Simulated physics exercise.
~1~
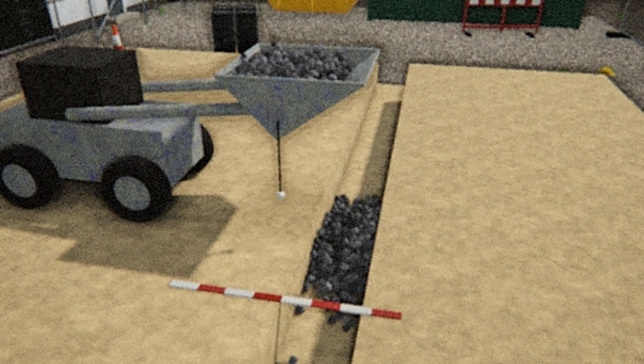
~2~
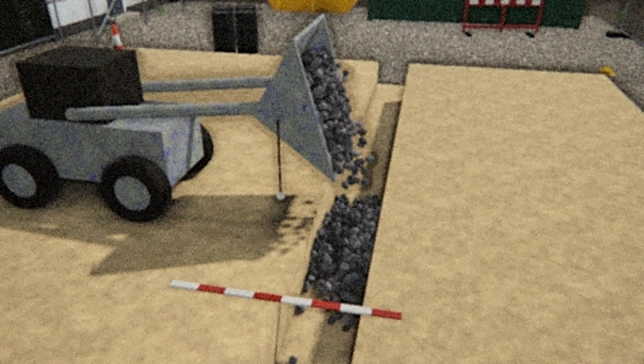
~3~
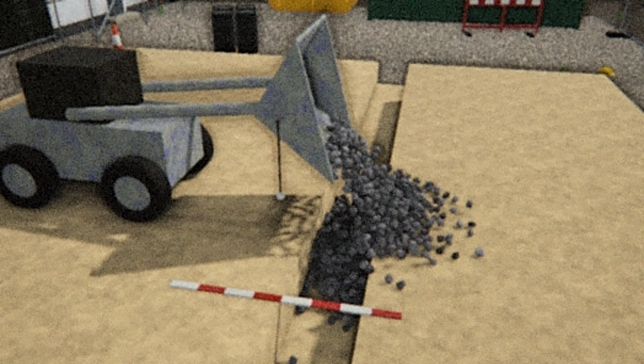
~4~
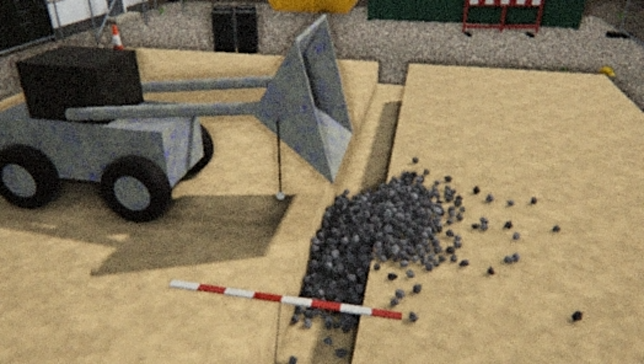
To begin with, a grey wheeled loader on the left holds a raised bucket heaped with dark stones beside a narrow trench in sandy ground, where an earlier pile already lies near a red and white striped staff. The bucket tips steeply forward, and the stones slide toward its lip and start dropping. They then pour out in a thick stream, covering the earlier pile and spilling over the far edge. Finally, the emptied bucket stays tilted and still, while stones heap in the trench and spread onto the ground to the right, a few scattered farther off.
